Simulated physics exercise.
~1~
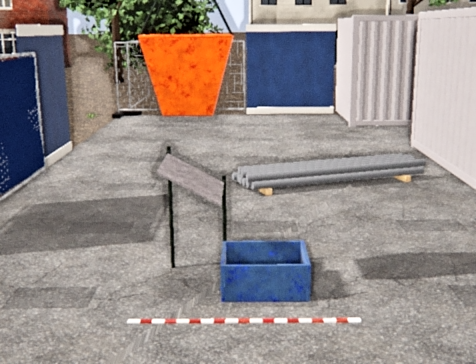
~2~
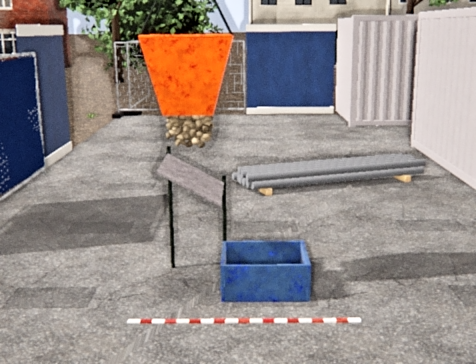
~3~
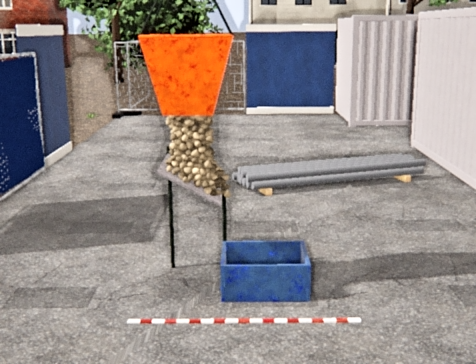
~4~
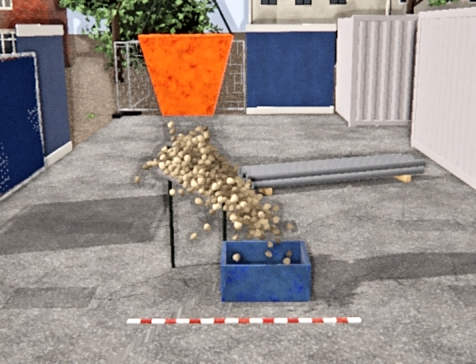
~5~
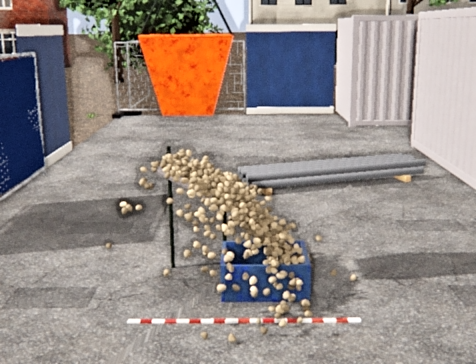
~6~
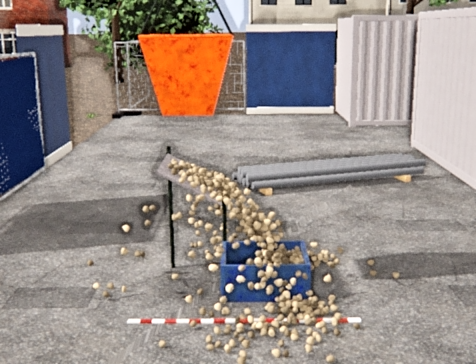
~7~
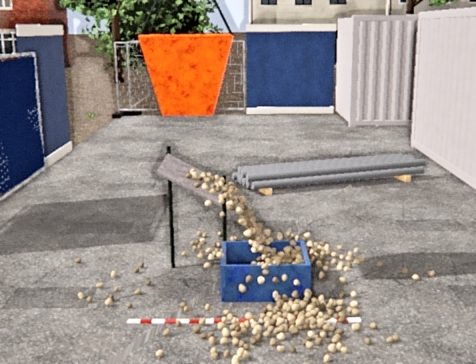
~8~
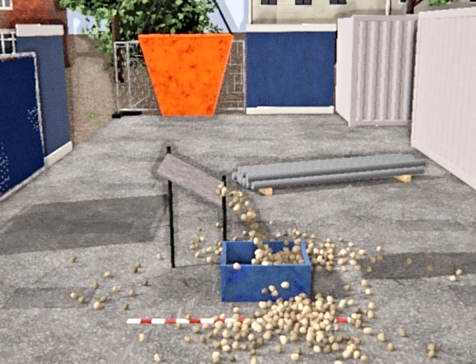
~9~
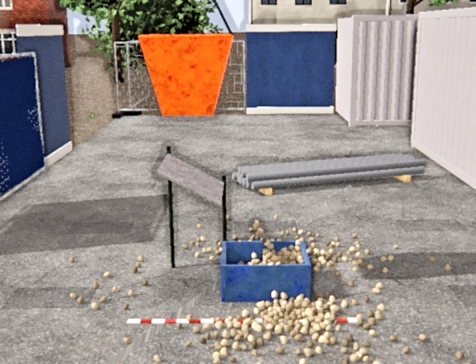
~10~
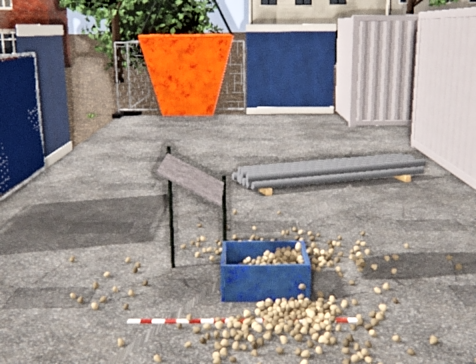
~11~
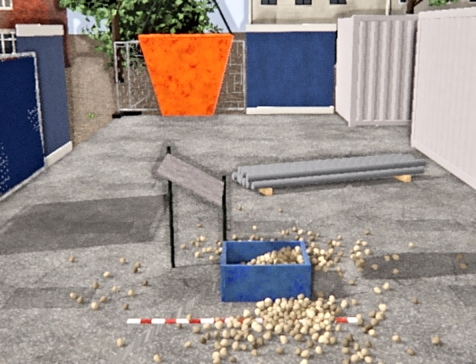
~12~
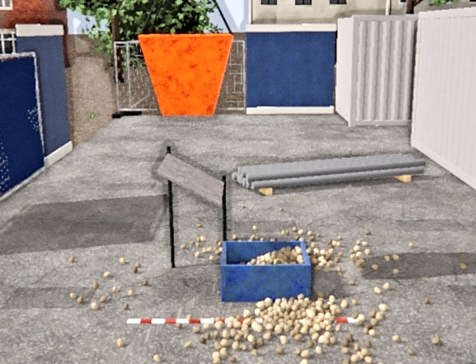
In a paved yard, pale round stones dropped from the bottom of an orange skip onto a sloping steel plate, slid down to the right and poured over a blue bin, leaving roughly half inside and most of the rest scattered beside and in front.
